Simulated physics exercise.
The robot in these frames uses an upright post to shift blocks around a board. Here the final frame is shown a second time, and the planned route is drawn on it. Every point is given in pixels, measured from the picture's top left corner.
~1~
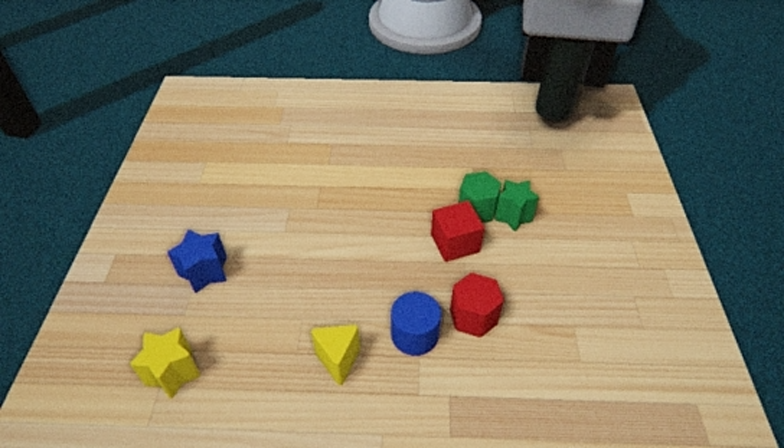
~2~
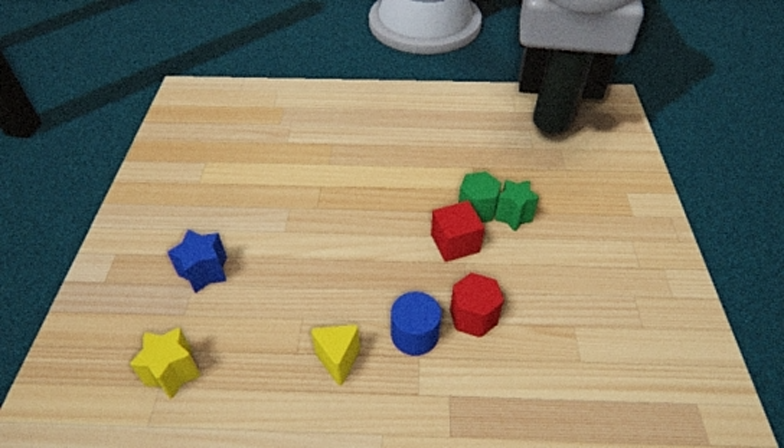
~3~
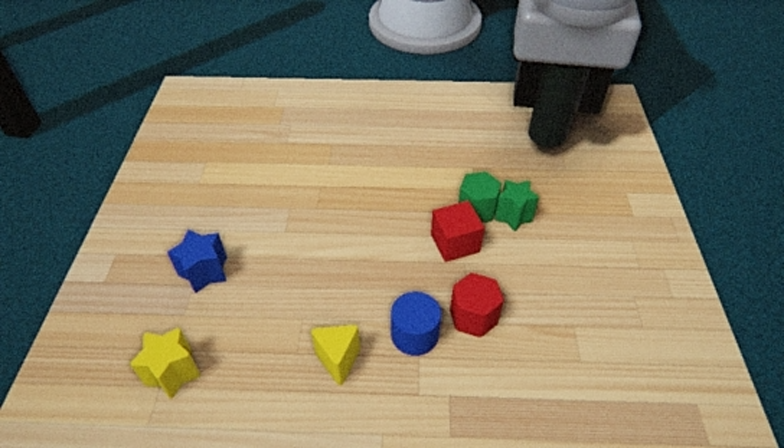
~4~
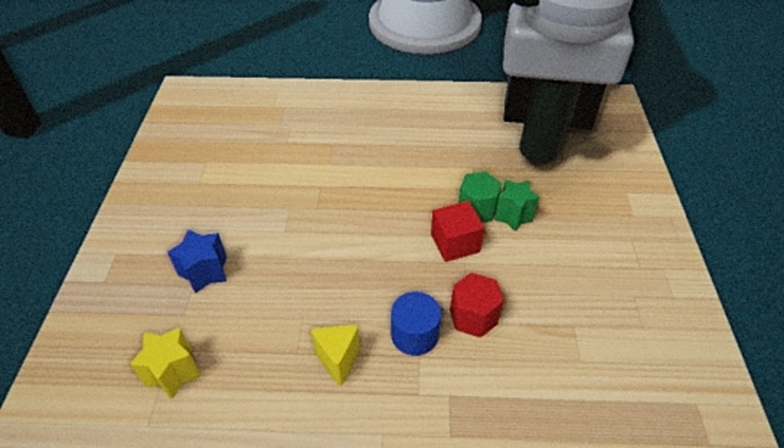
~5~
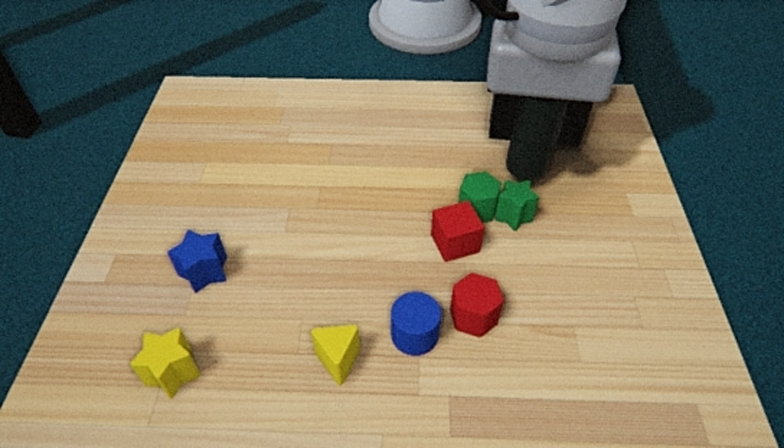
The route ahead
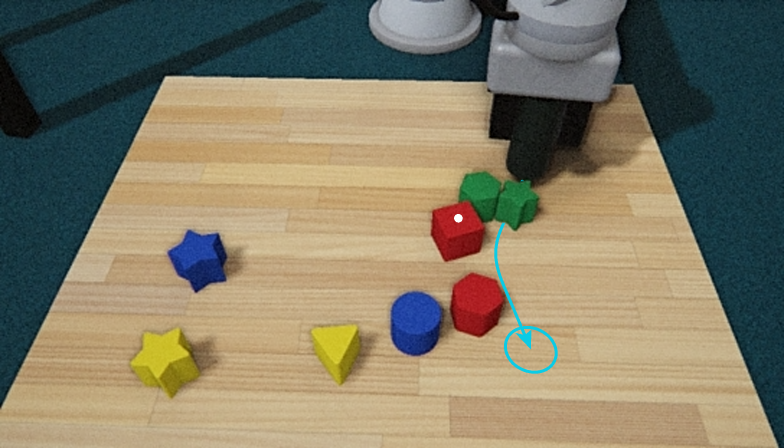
On a light wooden board, red, blue, green and yellow blocks of various shapes sit still while a robot arm with a dark upright post moves from the upper right down and slightly left, nearing the two green blocks.
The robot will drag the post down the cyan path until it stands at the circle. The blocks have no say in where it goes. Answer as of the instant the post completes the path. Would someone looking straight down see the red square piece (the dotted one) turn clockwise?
No, I don't think so.
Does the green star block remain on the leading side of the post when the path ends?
Yes, I think so.
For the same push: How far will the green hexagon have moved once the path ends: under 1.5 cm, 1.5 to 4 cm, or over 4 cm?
It goes a little way, 1.5 to 4 cm.
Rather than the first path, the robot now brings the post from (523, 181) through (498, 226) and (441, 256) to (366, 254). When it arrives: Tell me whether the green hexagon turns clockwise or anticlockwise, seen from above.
Looking down on the board, it turns clockwise.
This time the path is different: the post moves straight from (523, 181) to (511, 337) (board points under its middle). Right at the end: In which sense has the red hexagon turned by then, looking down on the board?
Its spin: Clockwise.
Path on the board, from (523, 181) over (502, 226) and (502, 282) to (531, 349); the dot is on the red square piece.
What follows on the original path. One third of the way, post at (505, 214); red square piece at (451, 220), turned 25° anticlockwise; green hexagon at (466, 193), turned 55° clockwise; green star block at (508, 229).
Two thirds of the way, post at (505, 270); red square piece at (450, 220), turned 30° anticlockwise; red hexagon at (474, 313), turned 25° clockwise; green hexagon at (466, 193), turned 60° clockwise; green star block at (510, 292).
At the end, post at (535, 338); red square piece at (450, 220), turned 30° anticlockwise; red hexagon at (473, 324), turned 55° clockwise; green hexagon at (466, 193), turned 60° clockwise; green star block at (535, 366).
